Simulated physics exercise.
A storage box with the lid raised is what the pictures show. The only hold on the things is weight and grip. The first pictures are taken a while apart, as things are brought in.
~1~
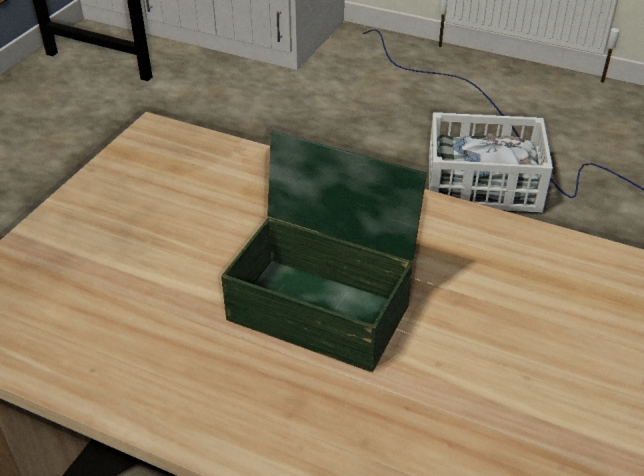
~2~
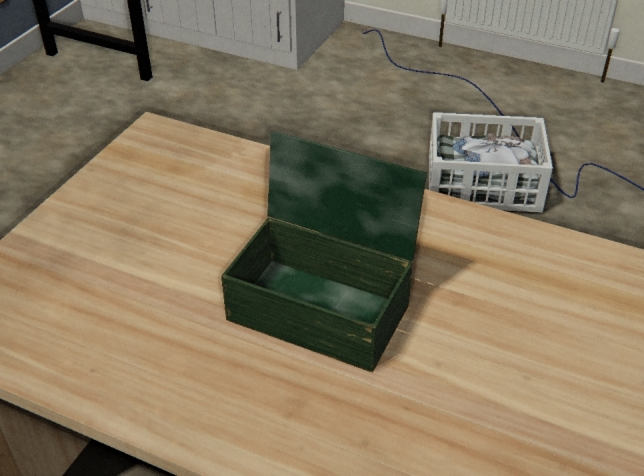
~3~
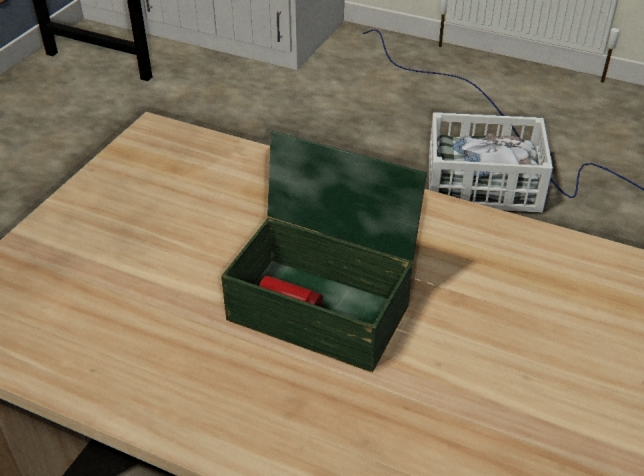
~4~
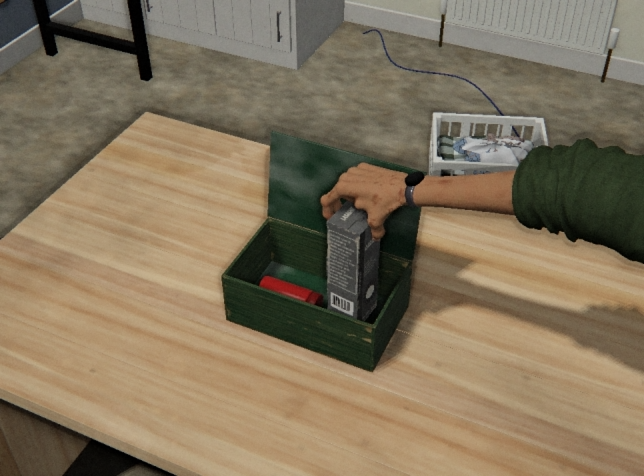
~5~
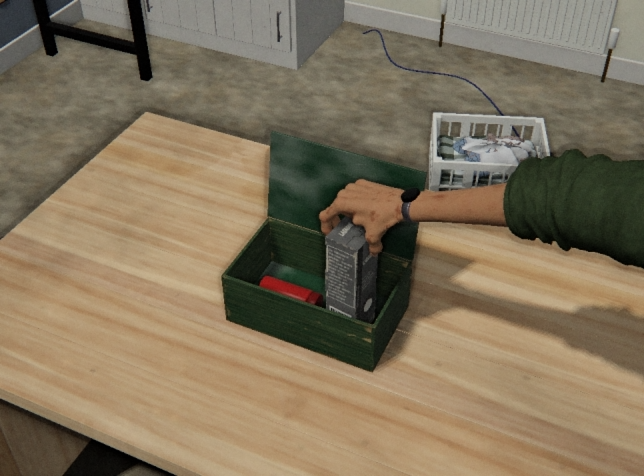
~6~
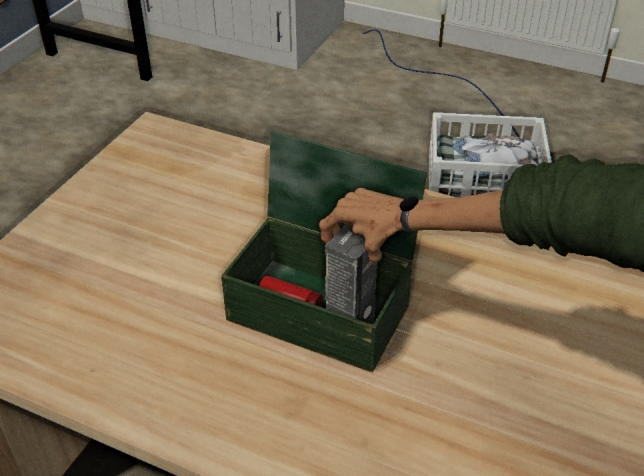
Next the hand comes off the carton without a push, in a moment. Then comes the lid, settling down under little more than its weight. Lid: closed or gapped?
Gapped.
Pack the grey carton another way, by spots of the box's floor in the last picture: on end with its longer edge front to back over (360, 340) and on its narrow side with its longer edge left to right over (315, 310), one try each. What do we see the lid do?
First try: The lid stays propped open; second try: The lid comes down fully.
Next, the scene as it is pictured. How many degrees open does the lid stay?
Near 60° up from the rim.
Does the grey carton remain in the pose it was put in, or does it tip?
Well, the grey carton stays just as set.
Then, 1.10 s on from there, lid starting down.
Then, 1.50 s on from there, lid 66° above the rim.
Then, 3.70 s on from there, lid 59° above the rim.
In the end, lid 59° above the rim; both unmoved. At the end, from the last picture's camera, grey carton near (351, 288).
